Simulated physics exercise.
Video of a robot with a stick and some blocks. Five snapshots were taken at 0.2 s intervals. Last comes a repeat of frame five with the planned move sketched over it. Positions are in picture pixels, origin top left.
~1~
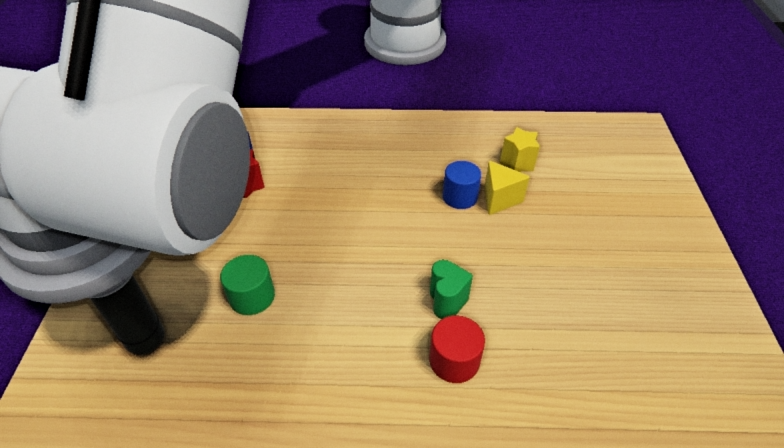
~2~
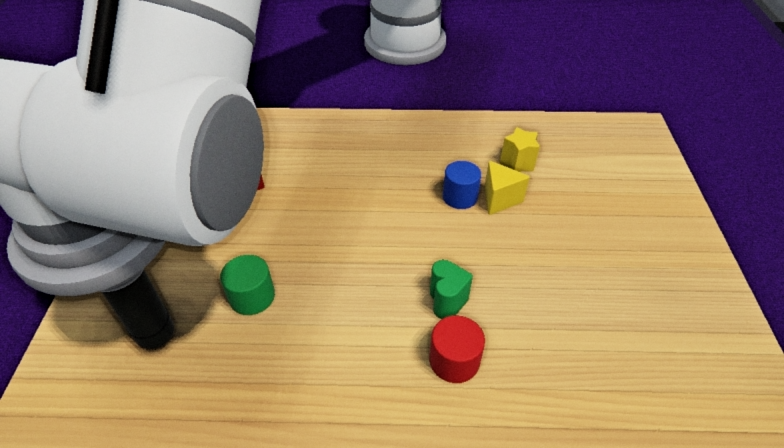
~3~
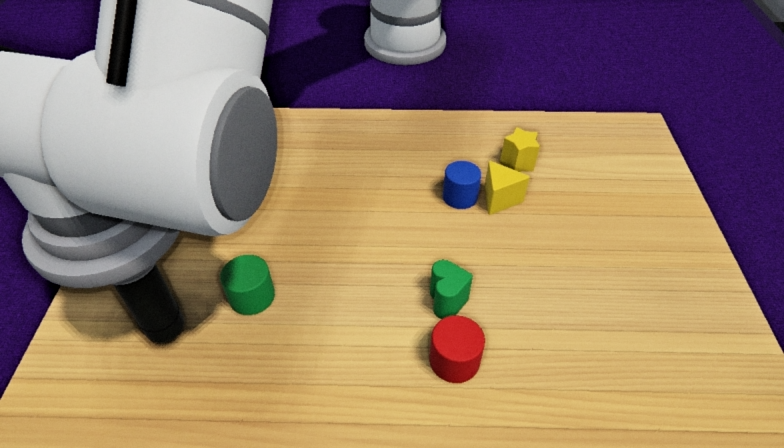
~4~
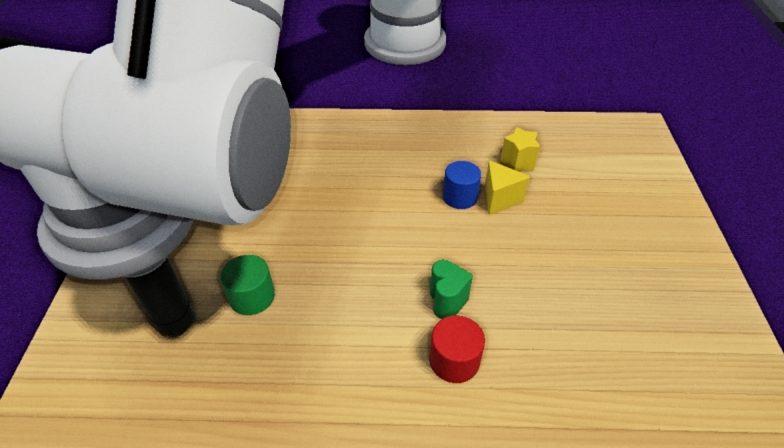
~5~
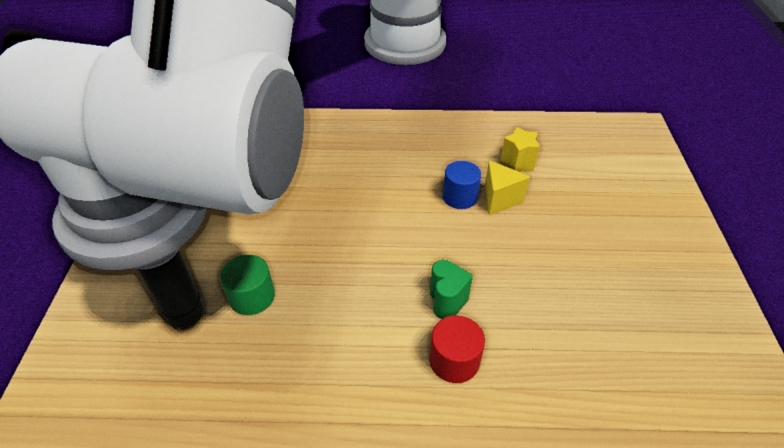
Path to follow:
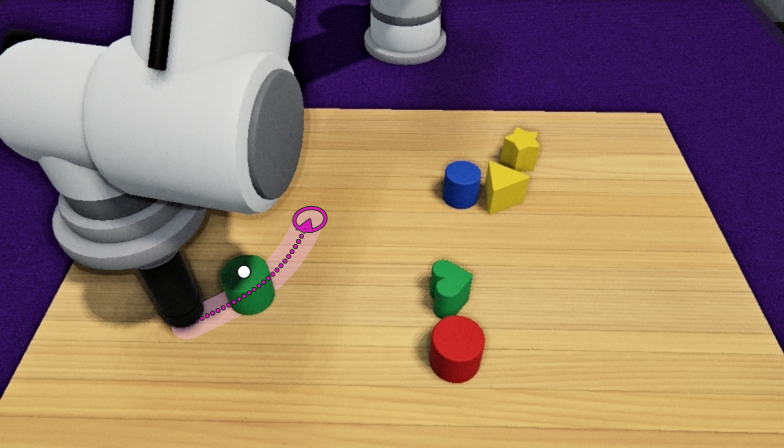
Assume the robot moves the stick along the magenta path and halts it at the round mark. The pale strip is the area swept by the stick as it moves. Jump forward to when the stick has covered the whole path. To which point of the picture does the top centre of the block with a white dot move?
The middle of the upper face of the block with a white dot will lie at about (324, 234) in the picture.
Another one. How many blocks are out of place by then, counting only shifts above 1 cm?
I predict one.
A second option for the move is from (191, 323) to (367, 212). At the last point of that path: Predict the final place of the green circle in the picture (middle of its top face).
Most likely (329, 246).
Drawn move, from (191, 323) via (247, 294) and (288, 258), ending at (310, 219); the dot is on the green circle.
On the path given first. One third of the way, stick at (245, 283); green circle at (281, 256).
Two thirds of the way, stick at (286, 246); green circle at (322, 237).
At the end, stick at (308, 208); red star still; green circle at (324, 234).
